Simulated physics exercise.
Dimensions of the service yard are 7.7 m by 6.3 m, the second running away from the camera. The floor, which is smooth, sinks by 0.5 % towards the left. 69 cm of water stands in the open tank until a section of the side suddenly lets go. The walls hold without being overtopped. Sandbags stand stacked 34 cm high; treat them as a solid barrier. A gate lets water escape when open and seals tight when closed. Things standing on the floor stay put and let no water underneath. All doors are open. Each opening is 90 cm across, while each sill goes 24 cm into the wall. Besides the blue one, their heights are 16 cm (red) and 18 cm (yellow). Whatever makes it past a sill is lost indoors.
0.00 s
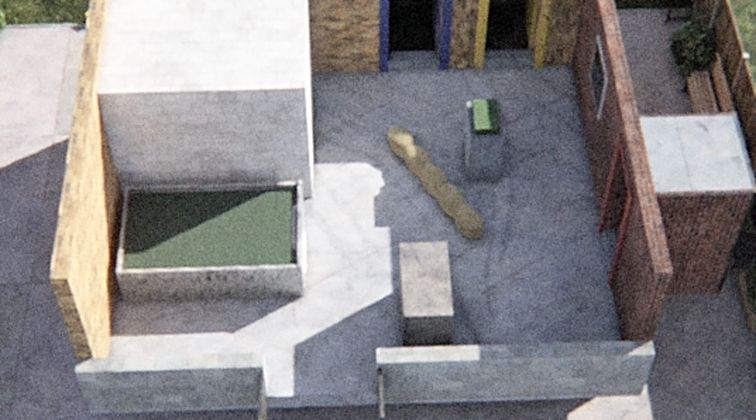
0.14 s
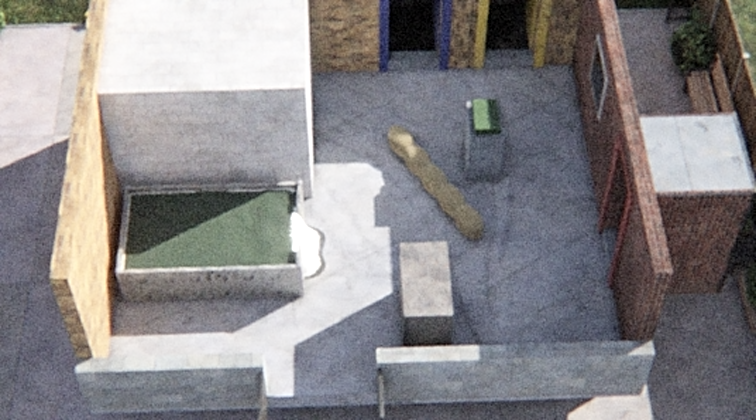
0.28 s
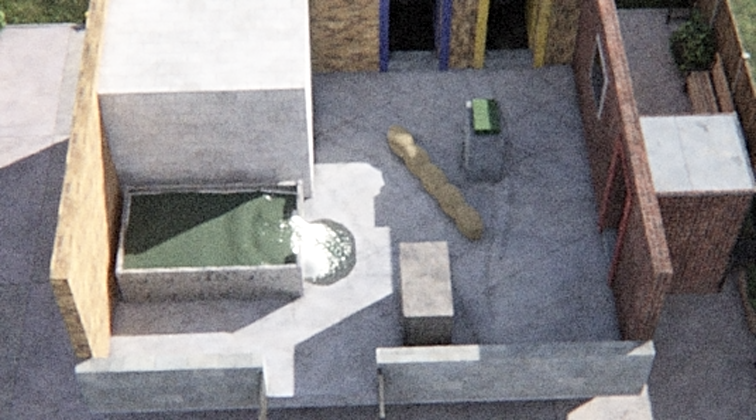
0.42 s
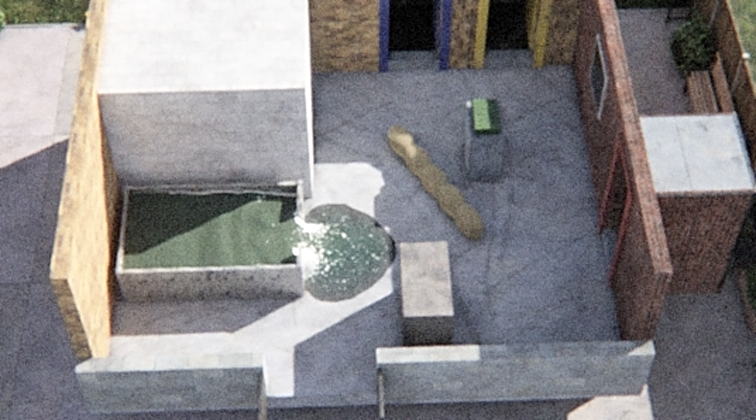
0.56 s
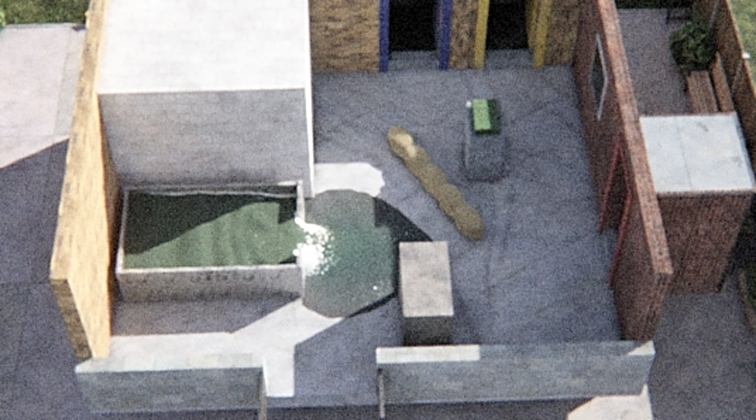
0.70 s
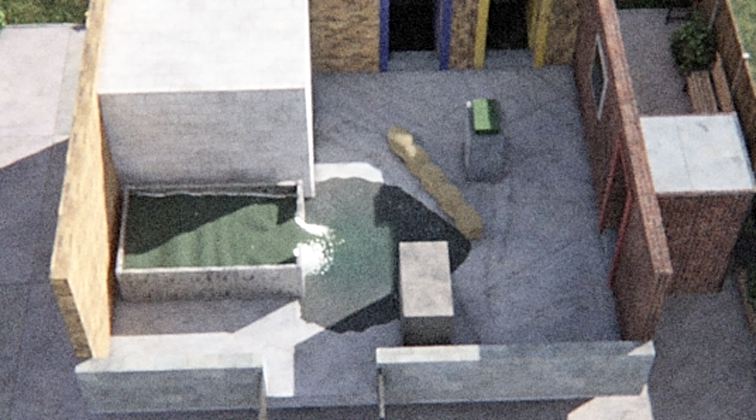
In the video, an open tank of green water stands still in a walled yard, then water pours from its right side, foaming at the gap, and spreads across the floor past a grey block and along the sandbags.
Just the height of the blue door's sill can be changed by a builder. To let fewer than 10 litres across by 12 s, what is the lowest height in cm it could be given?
The lowest such height is close to 6.5 cm.
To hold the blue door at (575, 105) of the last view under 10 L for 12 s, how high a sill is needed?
It needs about 8.0 cm.
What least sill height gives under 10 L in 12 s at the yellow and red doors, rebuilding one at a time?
You'd want about 9.5 centimetres at yellow and about 15 centimetres at red.
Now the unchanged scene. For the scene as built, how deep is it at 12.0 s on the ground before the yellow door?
Lab note: Depth approx. 7.0 cm.
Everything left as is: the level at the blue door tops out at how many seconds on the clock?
It peaks around 10.5 s.
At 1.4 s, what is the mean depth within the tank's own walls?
About 52 centimetres on average.
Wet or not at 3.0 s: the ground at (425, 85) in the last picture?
It is dry.
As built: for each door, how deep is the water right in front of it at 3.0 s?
In cm - blue: 1, red: 17, yellow: 0.
After 1.4 s water covers 25 % of the floor, deepest (36 cm) near (313, 252); it has not reached the blue door.
After 3.0 s water covers 45 % of the floor, deepest (31 cm) near (616, 360); it has not reached the blue door.
After 12.0 s water covers 95 % of the floor, deepest (13 cm) near (323, 140); 8 cm at the blue door, 0 litres in over its 22 cm sill.
At the blue door as built, the water arrived by 3.2 s and peaked near 11 cm at 10.6 s.
With a sill of 6 cm, 14 litres would have come in within the 12 s; with 8.5 cm, 3 litres. So under 10 litres takes about 6.5 cm.
